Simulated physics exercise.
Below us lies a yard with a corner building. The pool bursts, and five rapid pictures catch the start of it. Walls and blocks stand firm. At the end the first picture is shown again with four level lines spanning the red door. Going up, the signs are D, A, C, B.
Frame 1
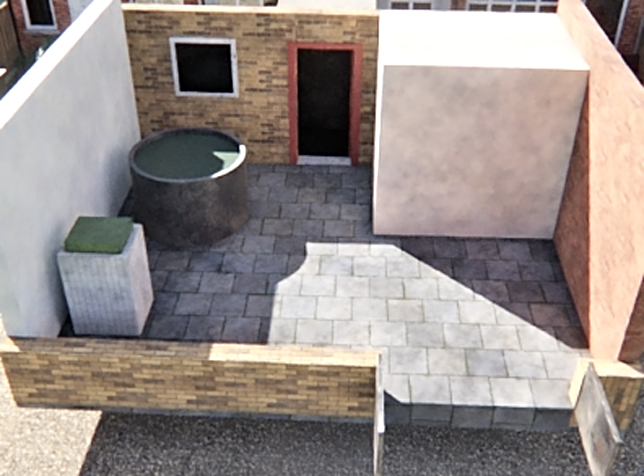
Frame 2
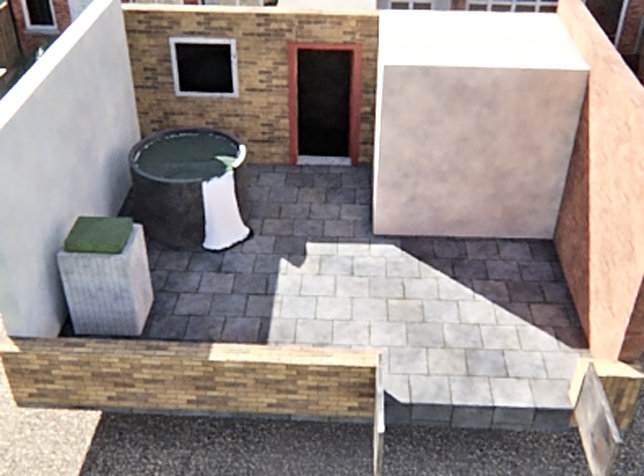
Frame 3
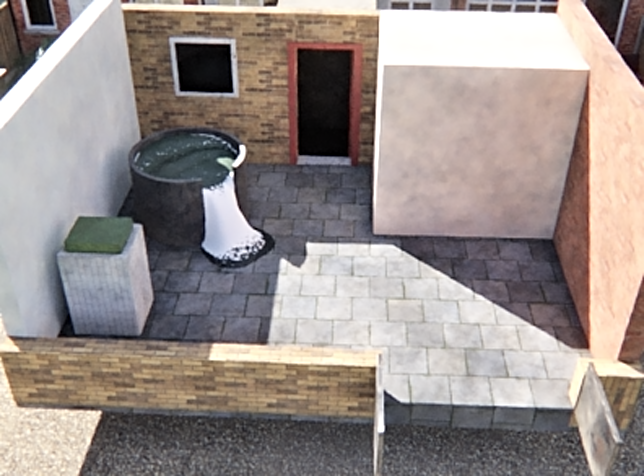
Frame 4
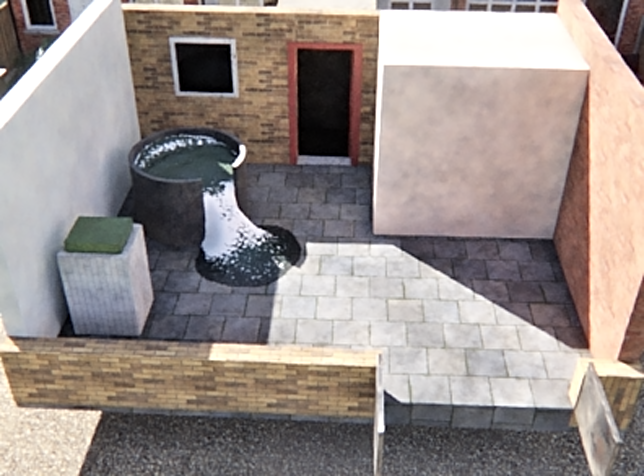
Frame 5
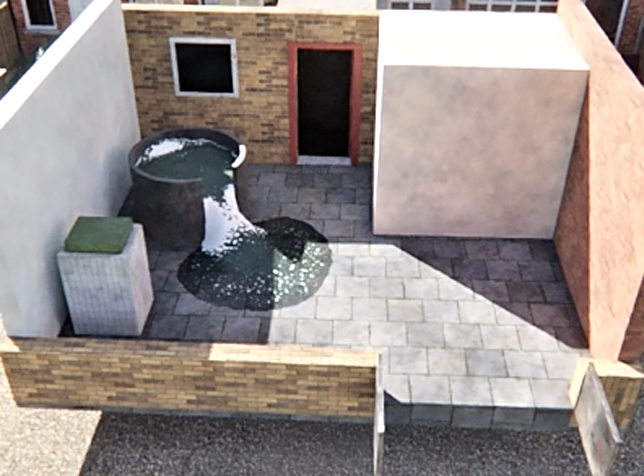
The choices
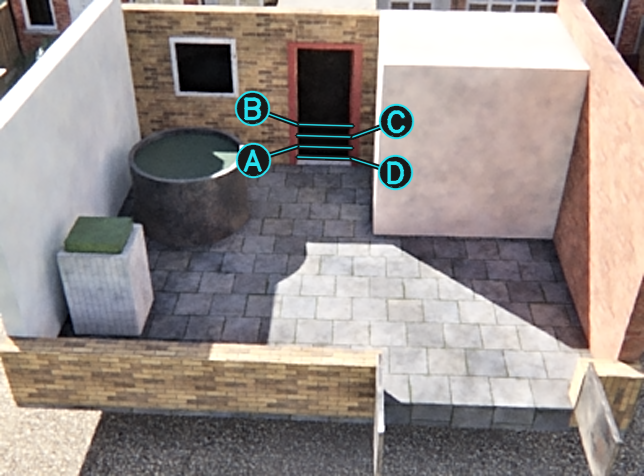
Water in a round, dark pool poured over its right side in a white, foamy stream, then spread across the grey paving in a widening dark puddle inside the walled yard.
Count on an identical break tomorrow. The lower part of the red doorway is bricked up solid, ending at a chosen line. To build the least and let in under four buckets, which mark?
Mark D just does it.
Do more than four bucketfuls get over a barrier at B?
No, that is safe.
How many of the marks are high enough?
All of them.
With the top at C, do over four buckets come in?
No.
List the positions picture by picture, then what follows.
The first frame shows water in the pool at rest, its middle at (188, 158); foot of the red doorway at (324, 165); open gate at (481, 351).
The second frame shows front seen at (247, 229), 1 % of the ground wet.
The third frame shows front seen at (234, 264), 2 % of the ground wet.
The fourth frame shows front seen at (267, 278), 6 % of the ground wet.
The fifth frame shows front seen at (301, 297), 12 % of the ground wet.
On the marked copy, A at (324, 147); B at (324, 125); C at (324, 136); D at (324, 157); from the bottom up D, A, C, B.
Choosing A, nothing gets over.
Choosing B, nothing gets over.
Choosing C, nothing gets over.
Choosing D, nothing gets over.
